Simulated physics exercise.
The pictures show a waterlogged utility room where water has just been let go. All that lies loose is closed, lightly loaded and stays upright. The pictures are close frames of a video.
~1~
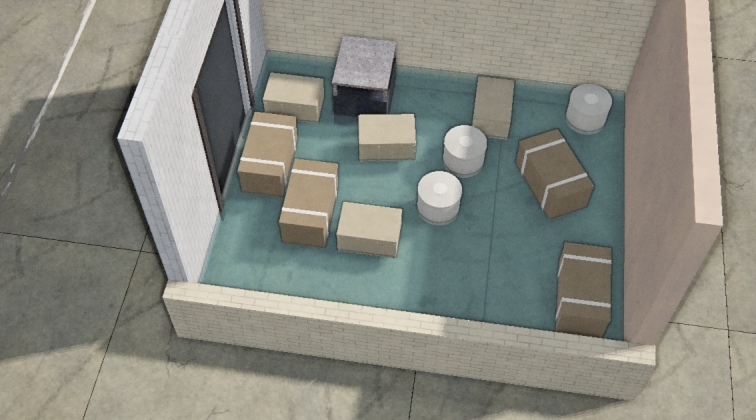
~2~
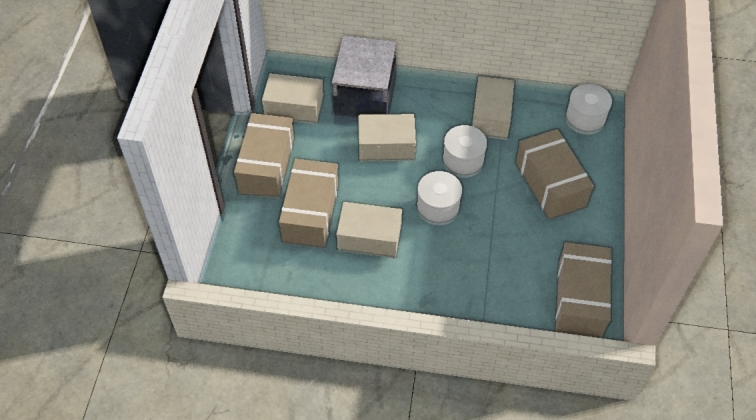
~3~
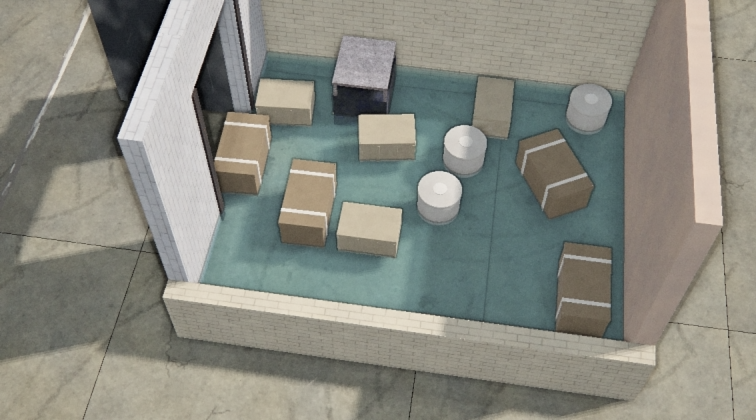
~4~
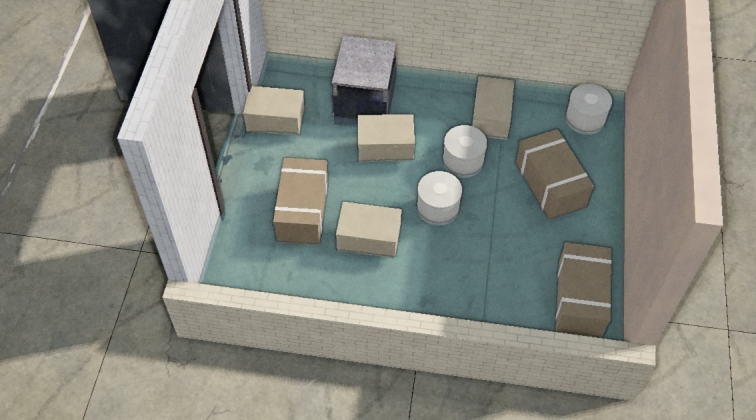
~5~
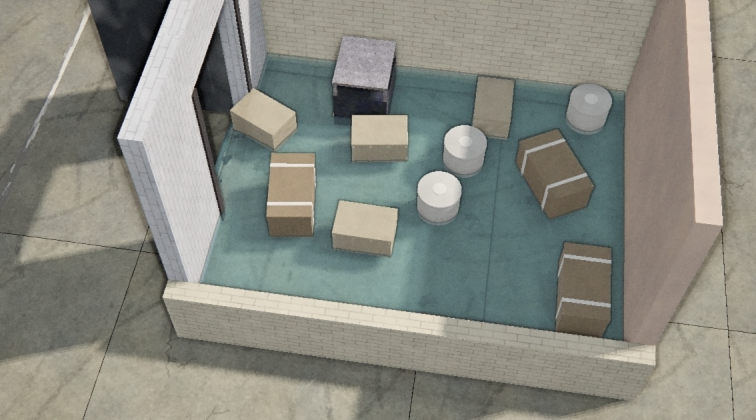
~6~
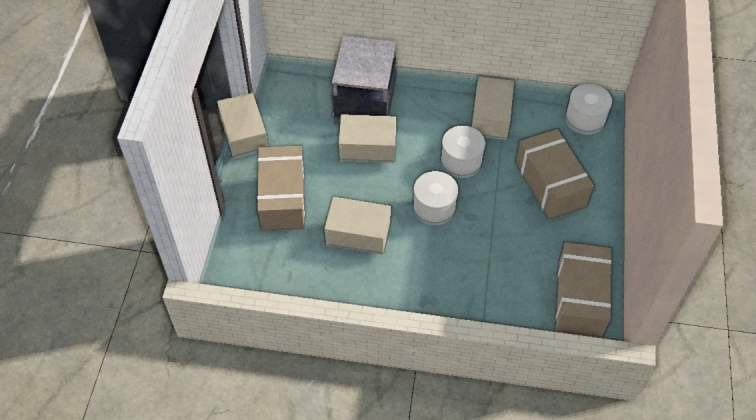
In the video, a dark door on the left of a flooded room opens, and a banded brown box beside it drifts out of view; the nearby boxes then shift toward the doorway while those on the right stay still.
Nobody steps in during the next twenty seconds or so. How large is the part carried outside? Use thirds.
That comes to two thirds or above.
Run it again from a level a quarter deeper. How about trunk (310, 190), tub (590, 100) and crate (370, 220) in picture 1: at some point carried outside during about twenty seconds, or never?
One after the other: Through, left behind, washed out.
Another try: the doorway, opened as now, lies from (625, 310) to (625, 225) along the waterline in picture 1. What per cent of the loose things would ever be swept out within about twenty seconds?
Roughly 60 per cent.
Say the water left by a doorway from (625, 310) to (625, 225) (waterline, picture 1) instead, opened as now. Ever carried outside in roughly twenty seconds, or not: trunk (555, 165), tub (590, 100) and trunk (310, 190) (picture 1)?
One after the other: Carried outside, carried outside, left behind.
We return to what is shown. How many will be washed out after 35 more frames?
That makes 8.
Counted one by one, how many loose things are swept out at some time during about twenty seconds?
That makes 8.
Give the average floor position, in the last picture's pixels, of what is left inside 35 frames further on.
Around (489, 202).
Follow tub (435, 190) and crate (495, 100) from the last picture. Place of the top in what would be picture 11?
At about (384, 186) and (466, 100).
A moment on, 3 of 11 are out; 8 afloat.
Next, 6 of 11 are out; 5 afloat.
Later, 8 of 11 are out; 3 afloat.
In the end, 8 of 11 are out; 2 afloat.
